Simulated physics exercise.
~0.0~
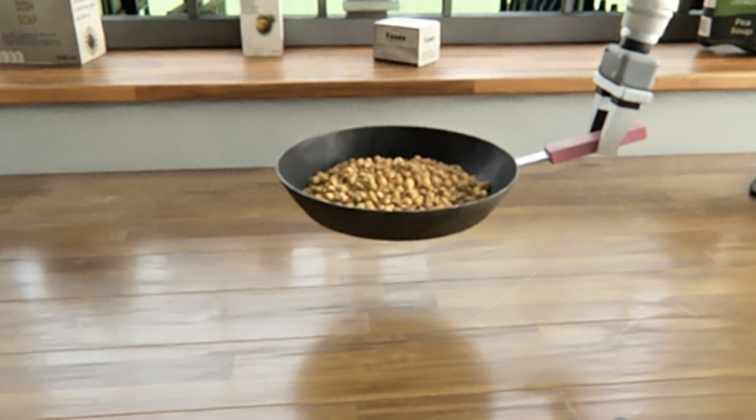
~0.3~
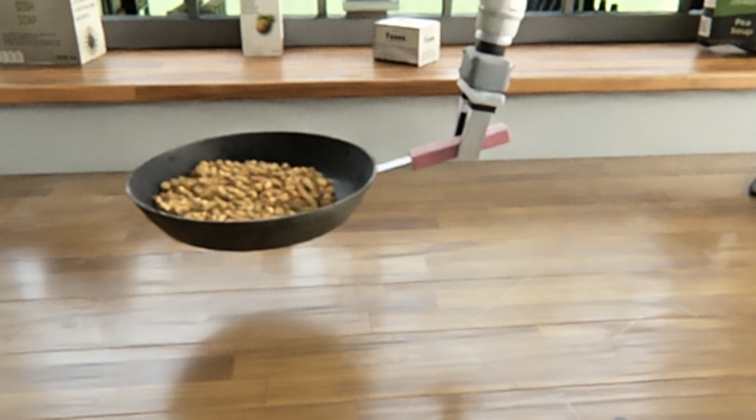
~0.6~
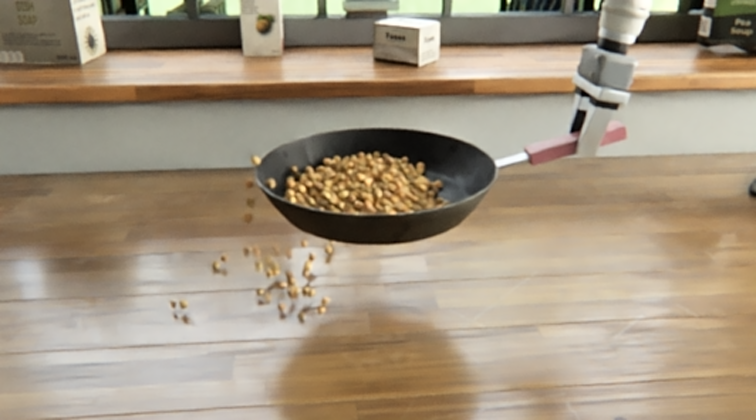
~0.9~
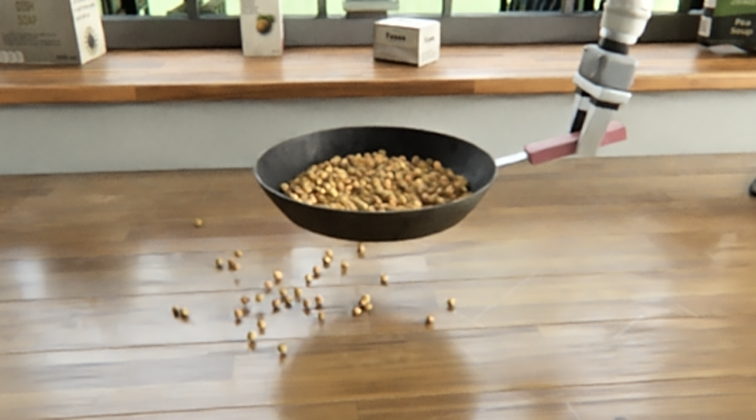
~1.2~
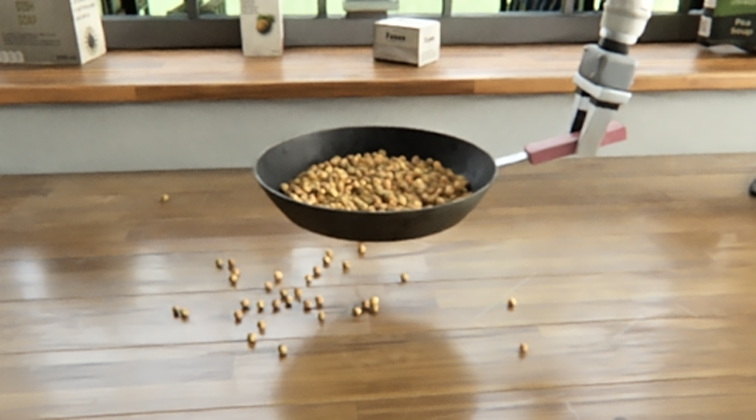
A robot arm holds a black frying pan of dried chickpeas by its reddish handle, level above a wooden table with a few boxes on the ledge behind. The arm carries the pan to the left, and the chickpeas stay heaped inside. It then moves the pan back to the right, and a small cluster spills past the left side and falls toward the table. The pan comes to rest, still level, while the fallen chickpeas scatter across the wood. A few roll farther out, but most of the load remains in the pan.
